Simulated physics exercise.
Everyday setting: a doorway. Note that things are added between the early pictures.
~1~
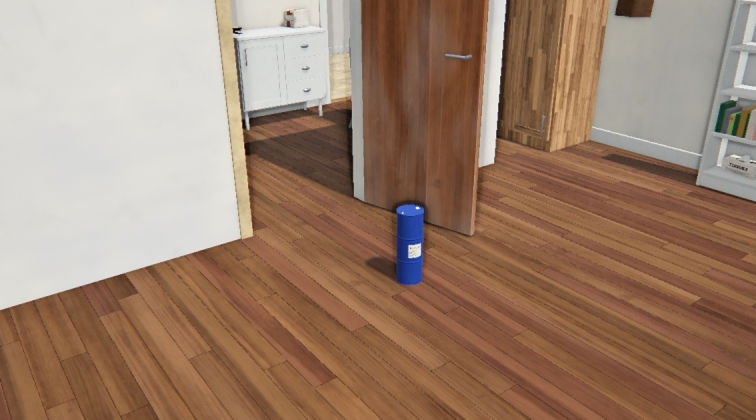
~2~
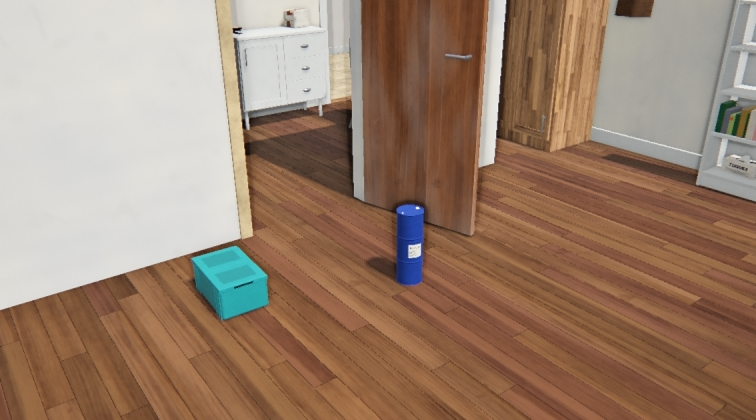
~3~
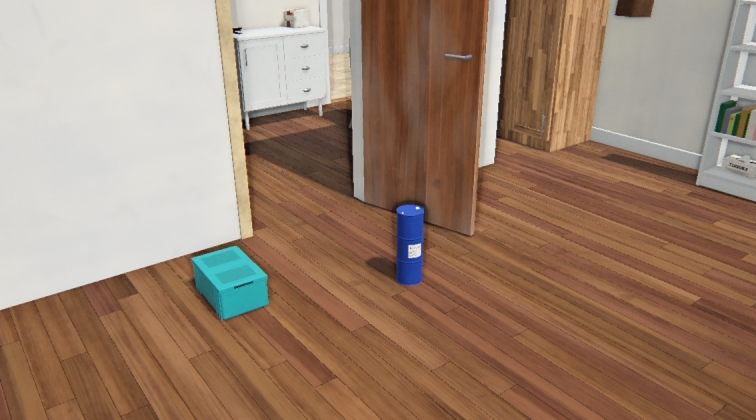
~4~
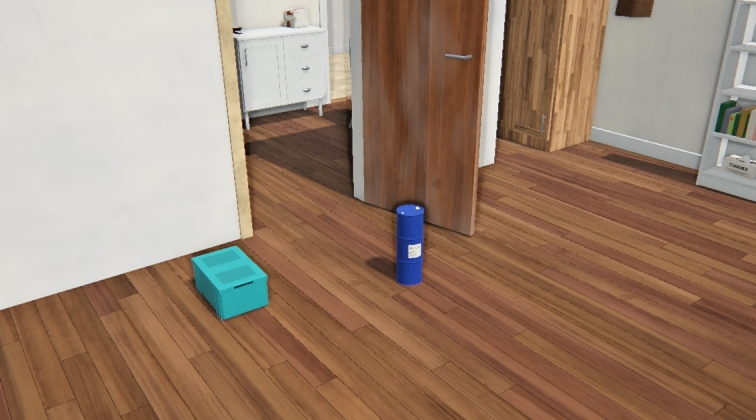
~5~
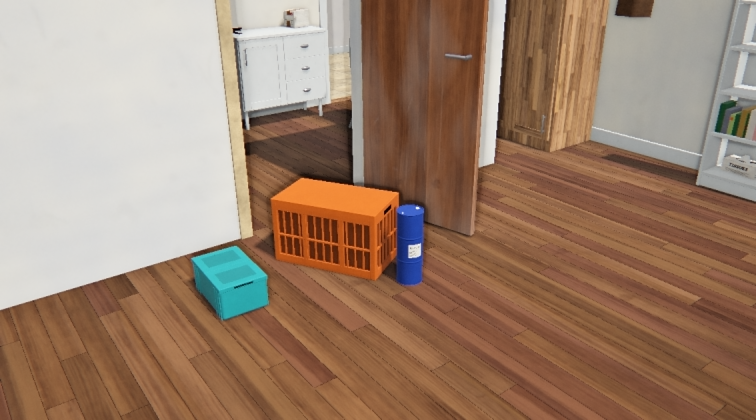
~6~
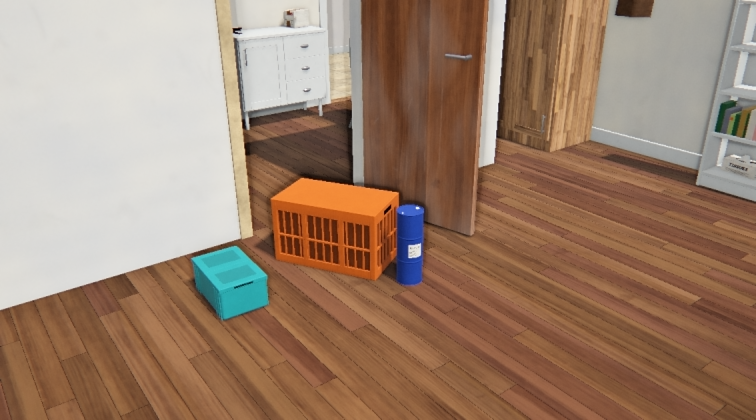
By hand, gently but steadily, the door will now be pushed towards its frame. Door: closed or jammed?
Seems the door hangs open at the end.
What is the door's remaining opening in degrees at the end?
Roughly 70°.
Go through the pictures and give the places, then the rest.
In the first picture, door wide open and still.
In the second picture, door wide open and still; turquoise tote (230, 282); blue canister (410, 245).
In the third picture, door wide open and still; turquoise tote (230, 282); blue canister (410, 245).
In the fourth picture, door wide open and still; turquoise tote (230, 282); blue canister (410, 245).
In the fifth picture, door wide open and still; turquoise tote (230, 282); blue canister (410, 245).
In the sixth picture, door wide open and still; orange chest (337, 227); turquoise tote (230, 282).
Then, 0.40 s on from there, open by 92°.
Then, 0.60 s on from there, open by 78°.
In the end, open by 69°; all 3 unmoved. At the end, from the last picture's camera, orange chest near (335, 227).
